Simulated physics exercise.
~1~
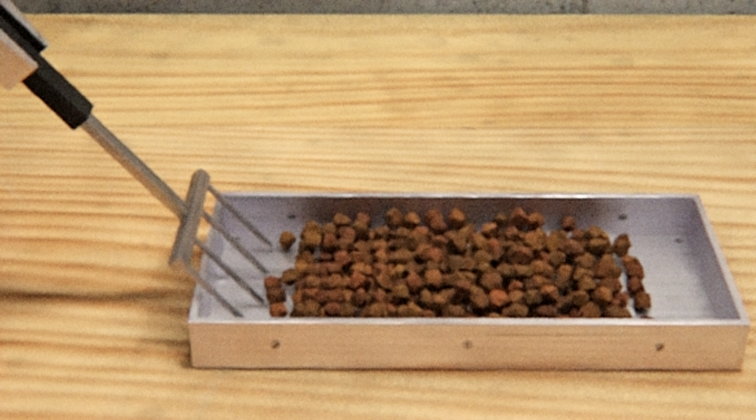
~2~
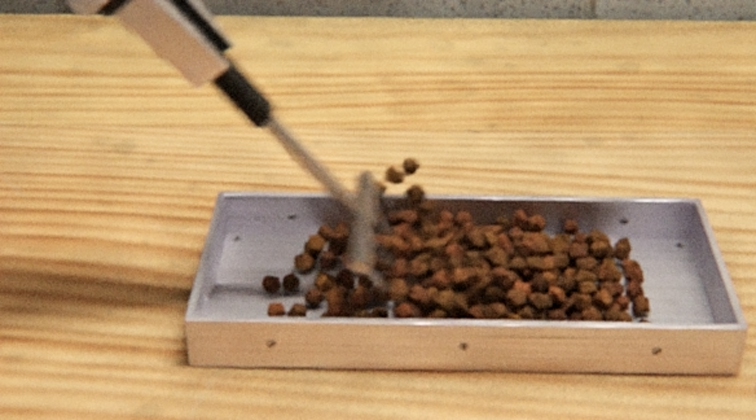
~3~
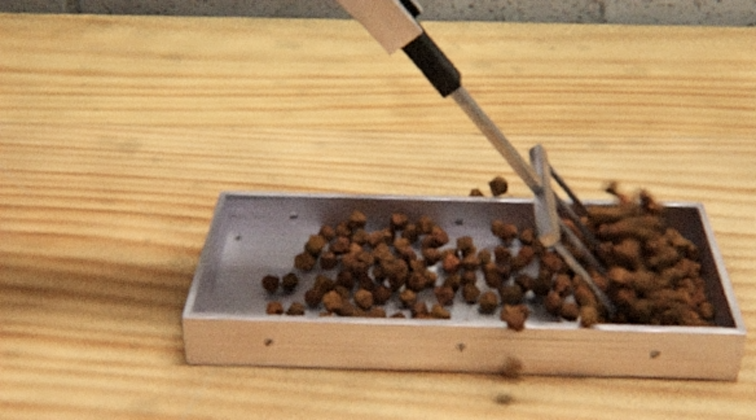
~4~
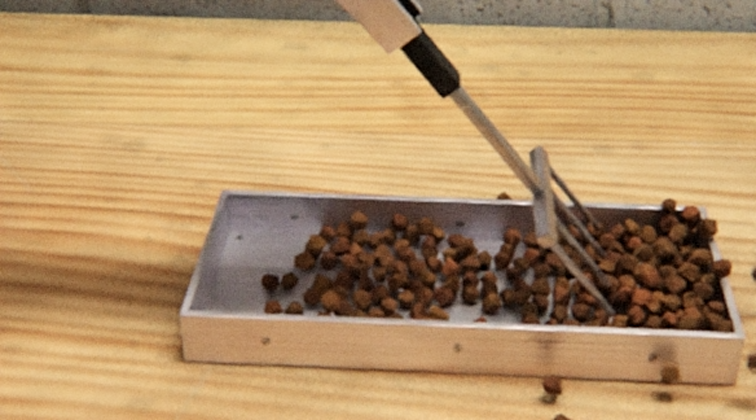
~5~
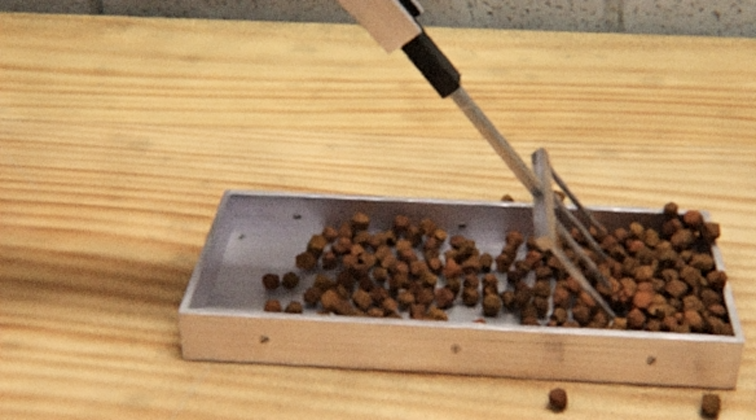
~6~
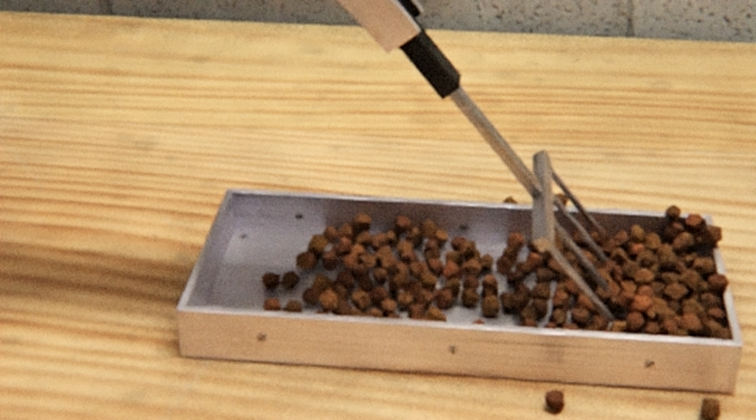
A robot arm rakes brown pellets rightward across a tray, spilling a few onto the table.
